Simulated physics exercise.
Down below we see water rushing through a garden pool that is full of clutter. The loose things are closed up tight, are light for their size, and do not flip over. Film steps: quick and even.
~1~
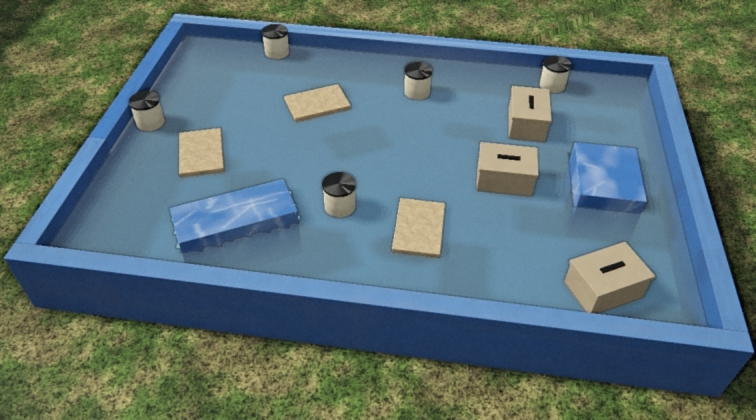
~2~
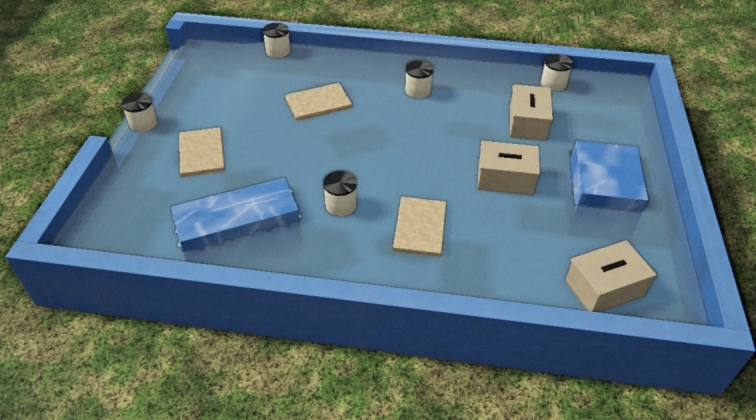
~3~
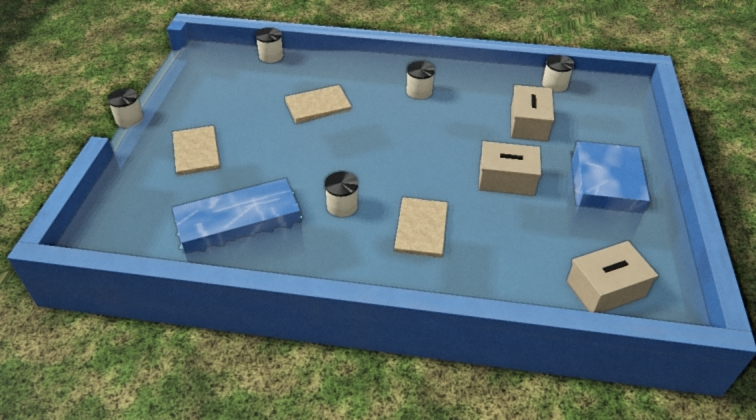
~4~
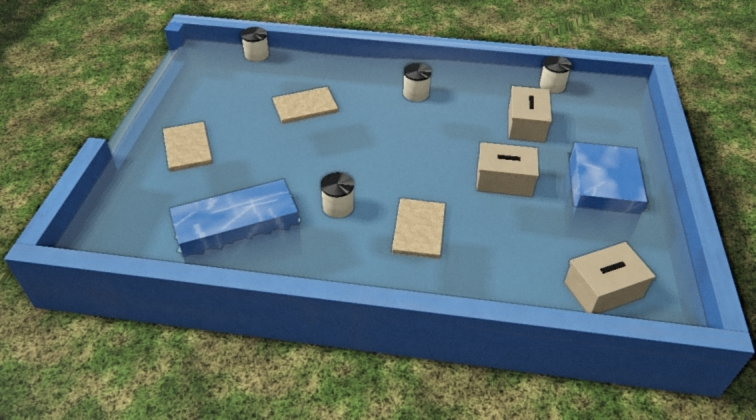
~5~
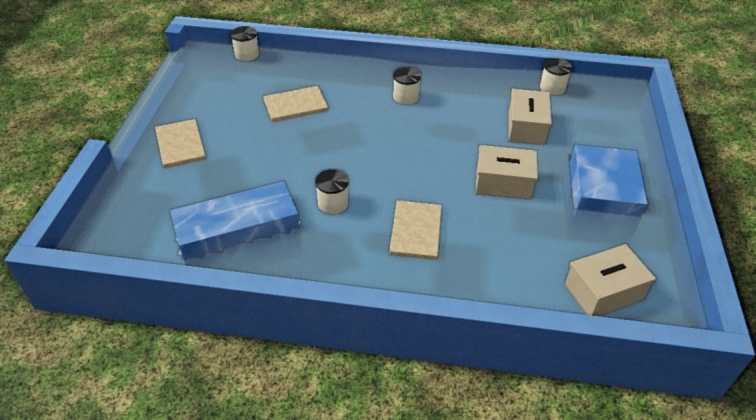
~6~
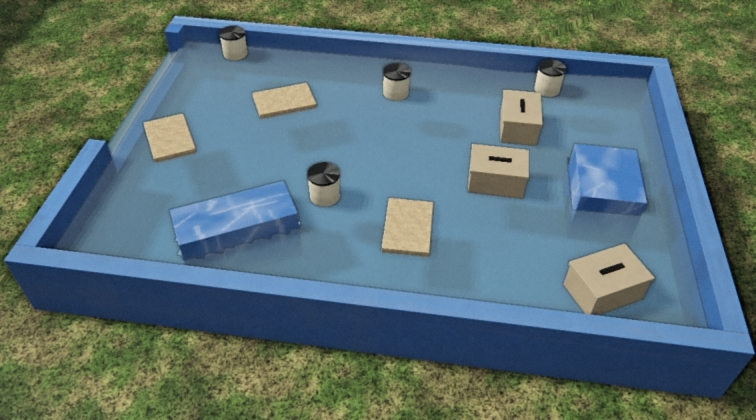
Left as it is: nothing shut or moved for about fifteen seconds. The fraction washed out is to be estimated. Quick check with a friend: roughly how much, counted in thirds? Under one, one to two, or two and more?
Watching it, I'd put the amount that escapes from a third to two thirds.
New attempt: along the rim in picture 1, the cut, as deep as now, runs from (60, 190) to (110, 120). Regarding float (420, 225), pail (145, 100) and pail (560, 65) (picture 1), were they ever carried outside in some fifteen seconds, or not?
Retained, lost and retained.
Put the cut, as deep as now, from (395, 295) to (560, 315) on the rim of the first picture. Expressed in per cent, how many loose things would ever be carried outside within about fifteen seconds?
Roughly 30 in a hundred.
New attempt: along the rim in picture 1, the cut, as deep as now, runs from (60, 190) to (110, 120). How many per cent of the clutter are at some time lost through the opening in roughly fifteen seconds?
Share reached: 30 %.
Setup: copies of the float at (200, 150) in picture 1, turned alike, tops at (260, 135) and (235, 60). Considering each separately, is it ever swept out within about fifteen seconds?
Taking them in order, the first is lost through the gap and the second is lost through the gap.
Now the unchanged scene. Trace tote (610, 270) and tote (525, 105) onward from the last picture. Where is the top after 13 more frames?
Approximately (578, 273) for one, (477, 108) for the other.
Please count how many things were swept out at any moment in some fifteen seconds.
That comes out at 4.
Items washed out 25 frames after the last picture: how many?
The number comes to 4.
A moment on, 2 of 11 are out; 9 afloat.
Next, 4 of 11 are out; 7 afloat.
Later, 4 of 11 are out; 7 afloat.
In the end, 4 of 11 are out; 7 afloat.
